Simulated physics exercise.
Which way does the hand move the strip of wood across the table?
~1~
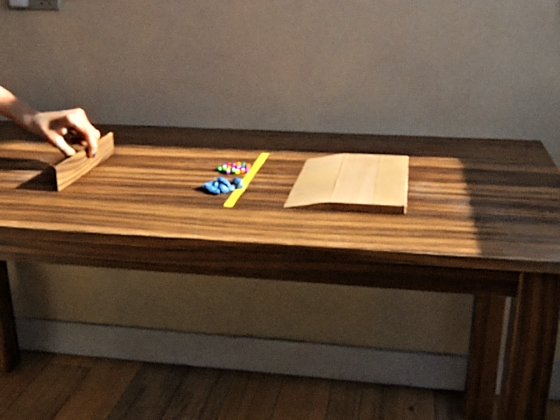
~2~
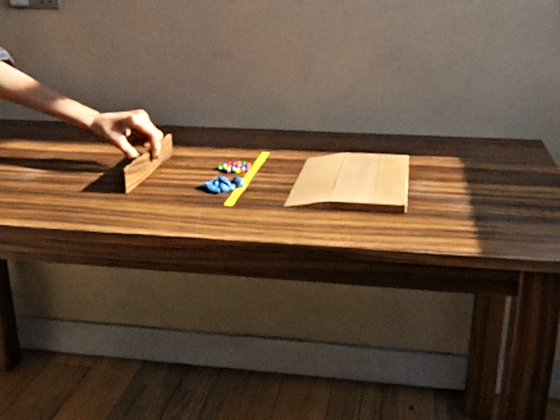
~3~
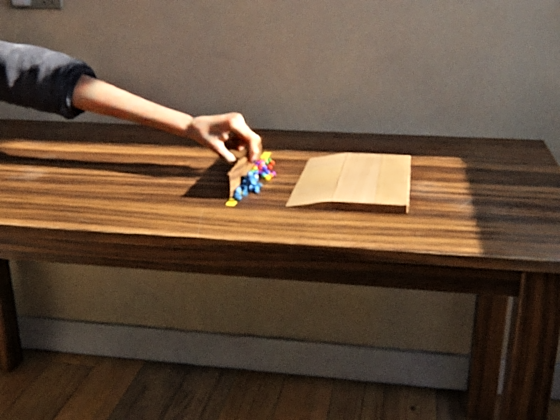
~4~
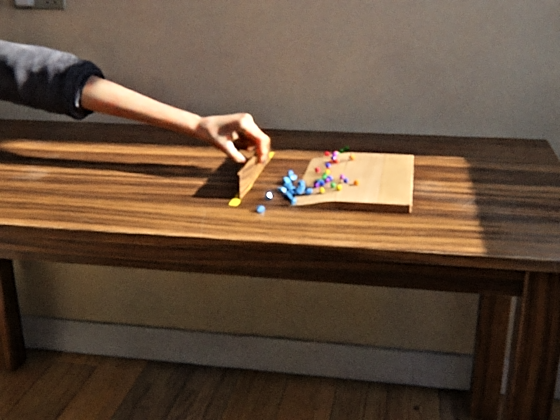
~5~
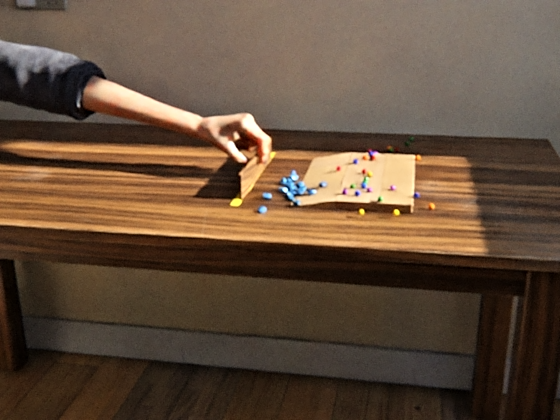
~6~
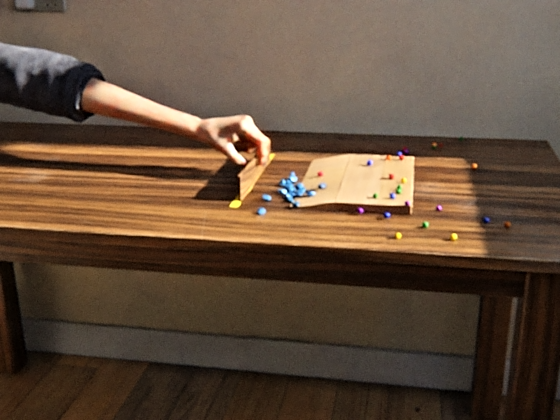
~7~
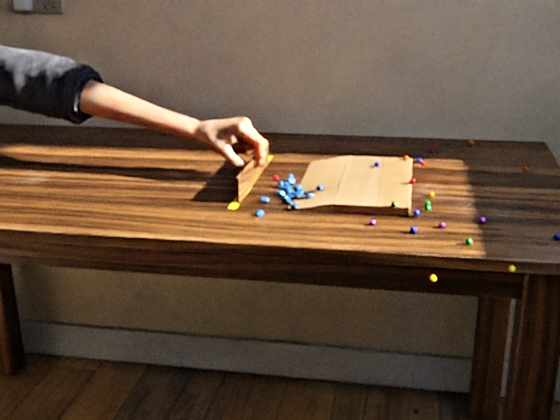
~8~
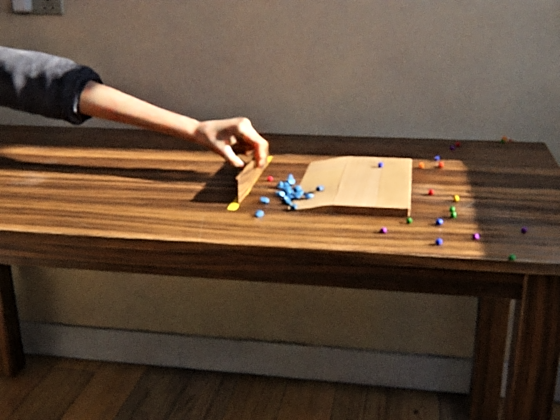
The hand moves the strip of wood to the right, toward the yellow tape and the ramp.
